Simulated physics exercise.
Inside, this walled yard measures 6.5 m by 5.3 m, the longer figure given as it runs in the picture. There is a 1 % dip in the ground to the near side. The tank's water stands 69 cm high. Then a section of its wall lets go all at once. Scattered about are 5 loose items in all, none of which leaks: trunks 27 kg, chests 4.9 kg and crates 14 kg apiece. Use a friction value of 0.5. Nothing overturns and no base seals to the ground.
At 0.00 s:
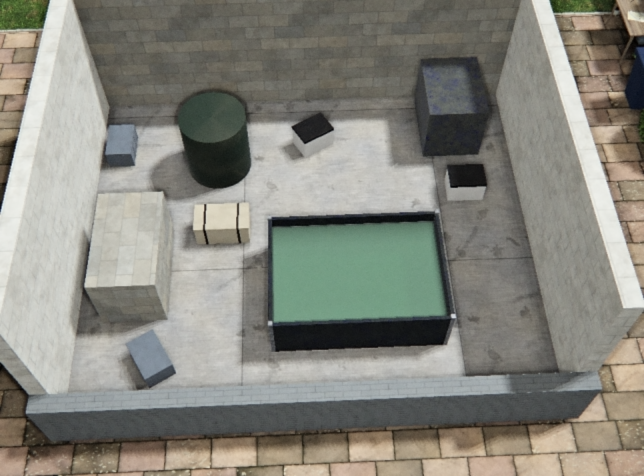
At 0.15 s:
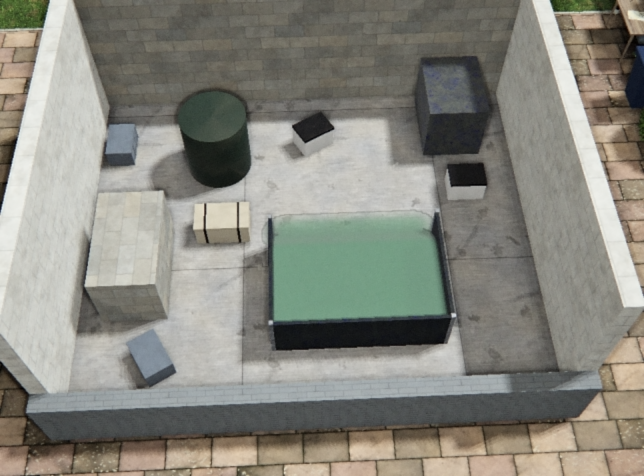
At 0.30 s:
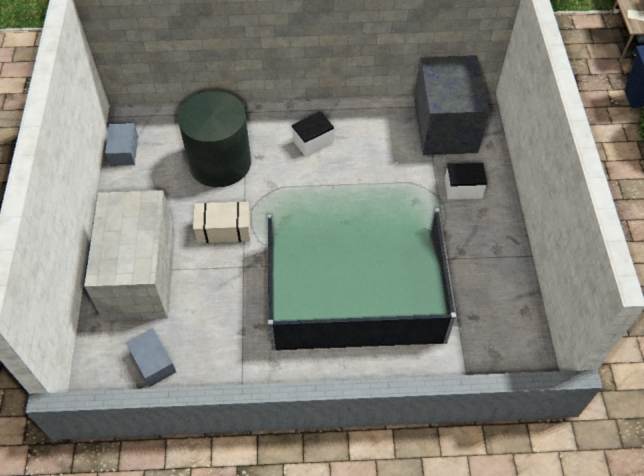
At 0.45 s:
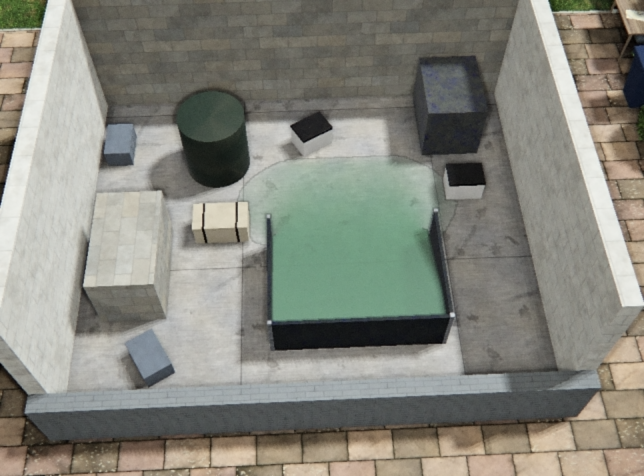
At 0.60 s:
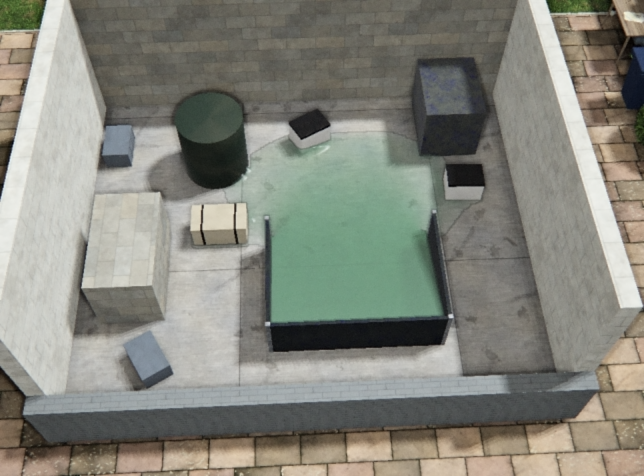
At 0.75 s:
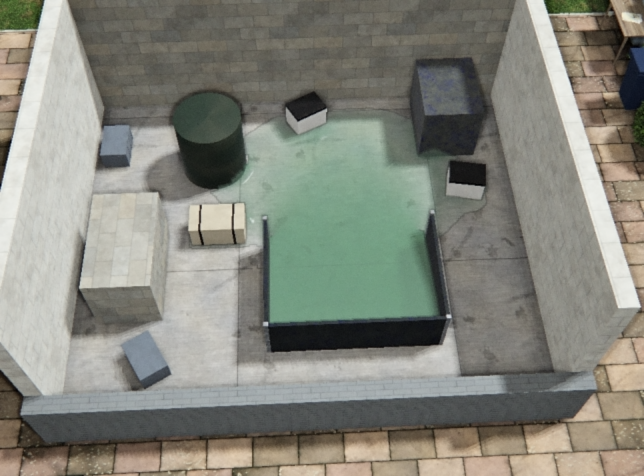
Green water poured out through the open back of the dark-walled tank and spread across the yard floor toward the rear wall, nudging a small black-topped box slightly backward as it reached it.
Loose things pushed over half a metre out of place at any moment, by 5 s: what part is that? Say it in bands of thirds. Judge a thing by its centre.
It is a high share, two thirds or above that.
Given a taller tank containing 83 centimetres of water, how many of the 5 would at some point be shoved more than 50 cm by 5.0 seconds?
With that change, 4 of them.
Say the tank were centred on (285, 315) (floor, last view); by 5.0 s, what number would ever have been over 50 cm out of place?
The count would be 4.
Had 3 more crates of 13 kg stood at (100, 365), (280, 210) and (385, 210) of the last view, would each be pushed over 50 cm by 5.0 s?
Below, above, above.
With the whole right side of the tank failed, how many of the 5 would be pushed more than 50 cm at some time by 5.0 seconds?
Then it comes to 3 of them.
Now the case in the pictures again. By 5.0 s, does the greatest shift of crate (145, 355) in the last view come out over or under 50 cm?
The answer is smaller.
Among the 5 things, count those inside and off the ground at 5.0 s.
At that time the total is 3.
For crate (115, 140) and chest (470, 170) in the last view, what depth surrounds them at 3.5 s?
13 and 2 cm.
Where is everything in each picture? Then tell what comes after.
The first frame shows a chest at (313, 127) rests on the ground; a chest at (467, 174), on the bottom; 3.7 m2 under water; 0 of 5 have shifted.
The second frame shows a chest at (313, 126) rests on the ground; a chest at (467, 174) rests on the ground; 5.0 m2 under water; 0 of 5 have shifted.
The third frame shows a chest at (313, 126), on the bottom; a chest at (467, 173), on the bottom; 6.5 m2 under water; 0 of 5 have shifted.
The fourth frame shows a chest at (312, 126), on the bottom; a chest at (466, 173) rests on the ground; water covers 8.4 m2; 0 of 5 have shifted.
The fifth frame shows a chest at (310, 123), on the bottom, 9 cm from its start; a chest at (466, 174), on the bottom; water covers 10.0 m2; 1 of 5 have shifted.
The sixth frame shows a chest at (306, 105), on the bottom, 45 cm from its start; a chest at (468, 172) rests on the ground, 10 cm from its start; water covers 11.6 m2; 2 of 5 have shifted.
After 1.1 s 1 of 5 are over 50 cm from their spots; 1 afloat.
After 2.2 s 2 of 5 are over 50 cm from their spots; 2 afloat.
After 3.5 s 3 of 5 are over 50 cm from their spots; 2 afloat.
After 5.0 s 4 of 5 are over 50 cm from their spots, and 4 have been at some point; 3 afloat.
